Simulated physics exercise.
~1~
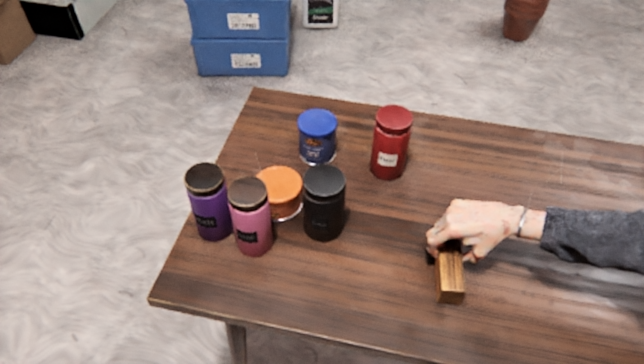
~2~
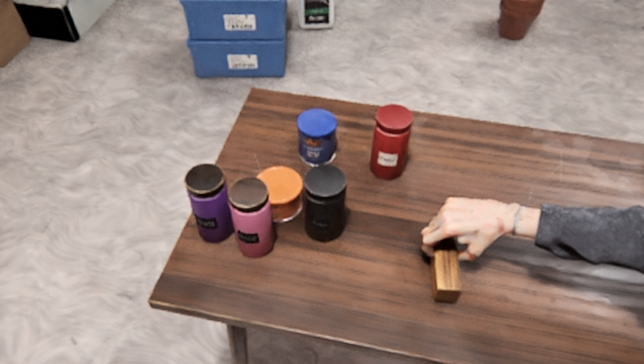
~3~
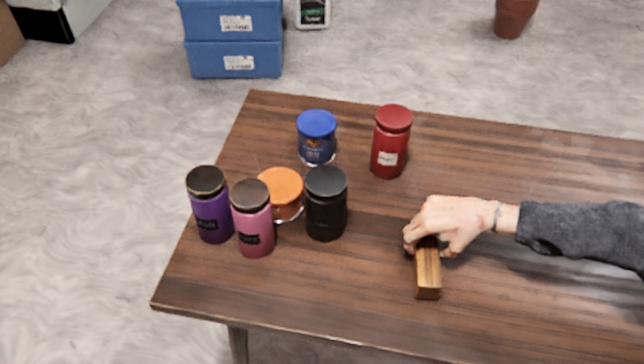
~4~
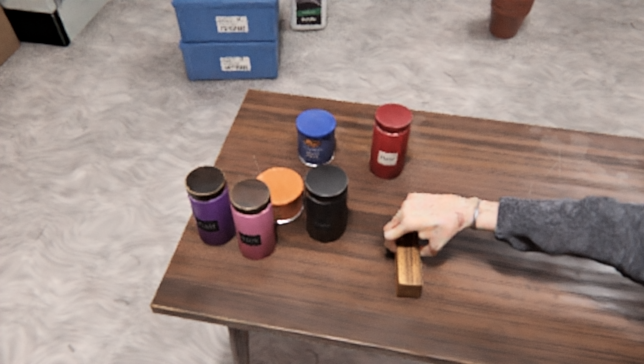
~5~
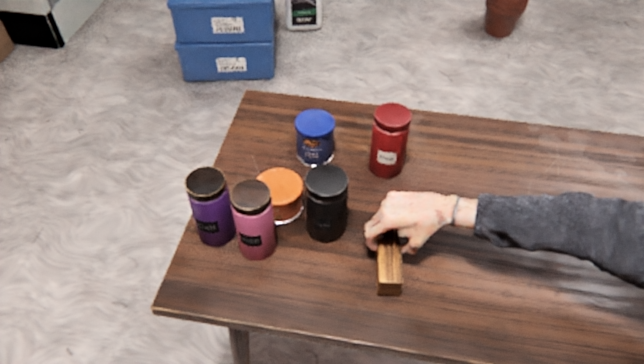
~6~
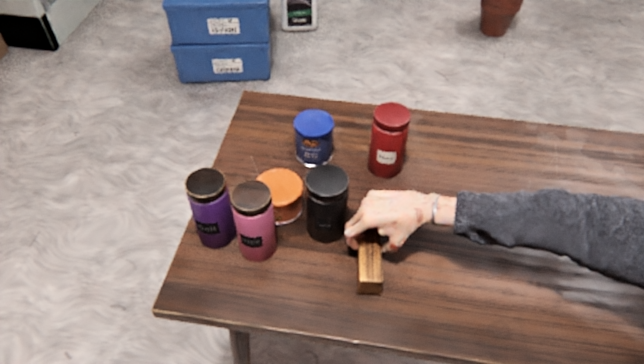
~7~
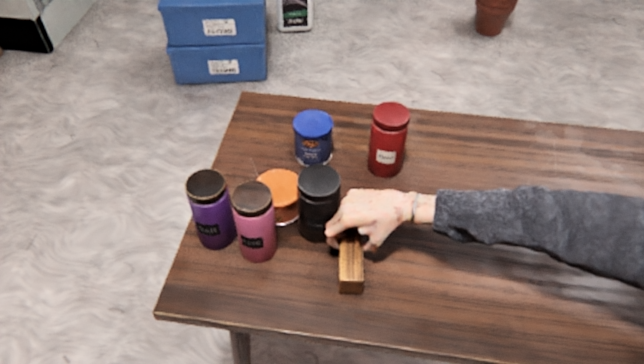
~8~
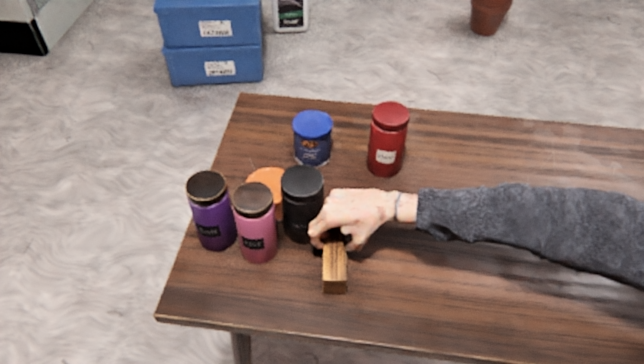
We see a hand slide a wooden block leftward across a table toward a cluster of jars and tubs, until it pushes the upright black jar a short way left, in front of the orange tub, while the purple, pink, blue and red containers stay put.
